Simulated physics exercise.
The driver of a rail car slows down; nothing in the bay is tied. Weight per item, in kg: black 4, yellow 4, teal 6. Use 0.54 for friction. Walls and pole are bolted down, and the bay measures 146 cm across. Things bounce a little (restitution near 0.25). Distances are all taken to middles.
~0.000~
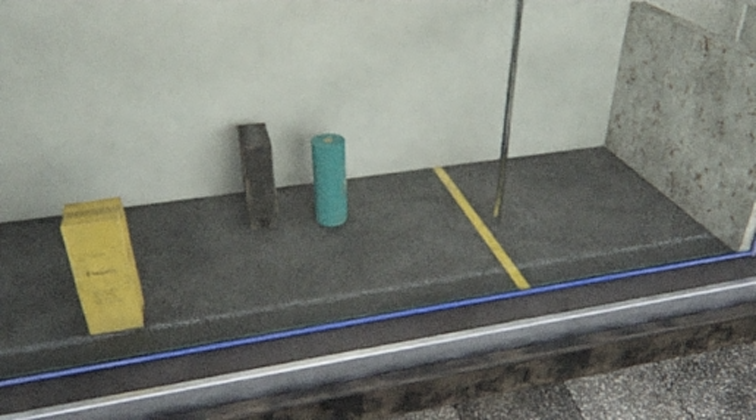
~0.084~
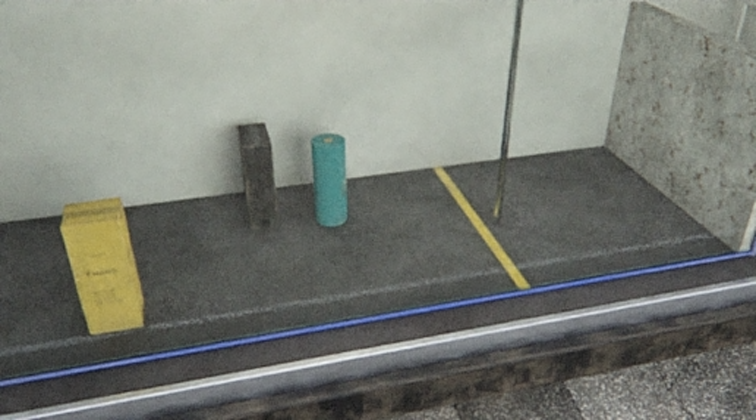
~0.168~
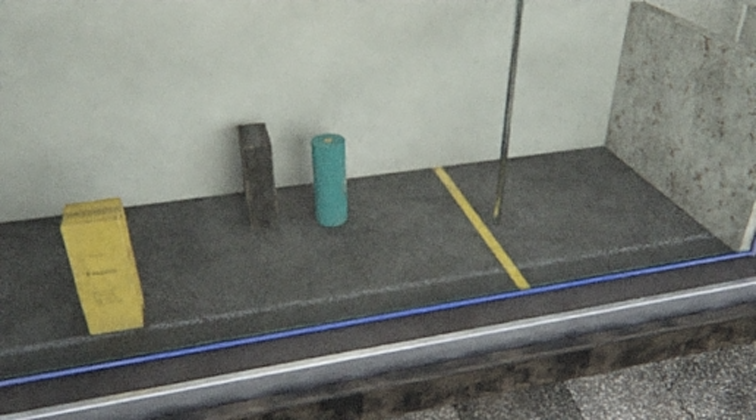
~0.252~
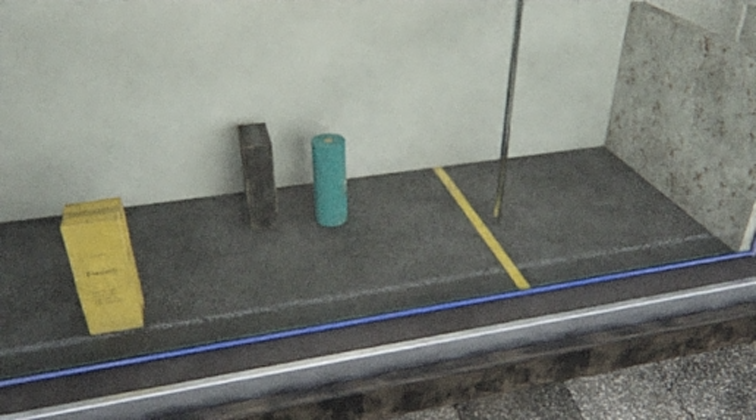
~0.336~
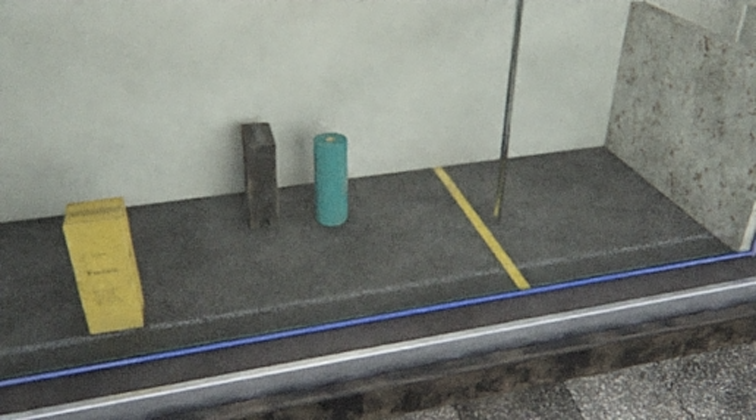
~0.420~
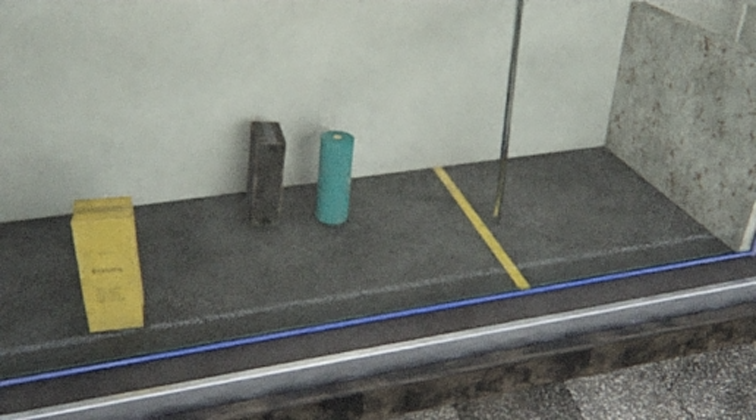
The clip shows a yellow box, a dark tall box and a teal roll standing still on a dark surface, left of a yellow line and thin pole; then their tops tilt very slightly to the right.
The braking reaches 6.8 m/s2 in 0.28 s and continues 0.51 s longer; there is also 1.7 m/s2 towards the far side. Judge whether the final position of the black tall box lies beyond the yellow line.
It stays behind the line.
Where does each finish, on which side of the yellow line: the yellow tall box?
As for the yellow tall box, it finishes before reaching it.
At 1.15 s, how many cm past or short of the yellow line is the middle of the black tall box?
Roughly 25 cm short.
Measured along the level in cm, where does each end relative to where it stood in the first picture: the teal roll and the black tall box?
Lab note: Teal roll shifted 100, black tall box shifted 110.
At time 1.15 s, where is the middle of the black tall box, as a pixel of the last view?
At that moment it is near (412, 158) in the last picture's view.
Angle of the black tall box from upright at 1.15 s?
It is tilted some 90°.
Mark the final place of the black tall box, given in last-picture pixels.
Near (417, 156).
After 0.75 s the black tall box is 81 cm short of the yellow line, tilted 65°, near (331, 171) in the last picture's view; the teal roll 43 cm short of the yellow line, tilted 90°.
After 1.15 s the black tall box is 23 cm short of the yellow line, tilted 90°, near (412, 158) in the last picture's view.
After 1.65 s the black tall box is 19 cm short of the yellow line, tilted 90°, near (417, 156) in the last picture's view; the teal roll 10 cm past the yellow line, tilted 90°.
At rest, 2.3 s, black tall box stops short of the yellow line; yellow tall box stops short of the yellow line; teal roll crosses the yellow line.
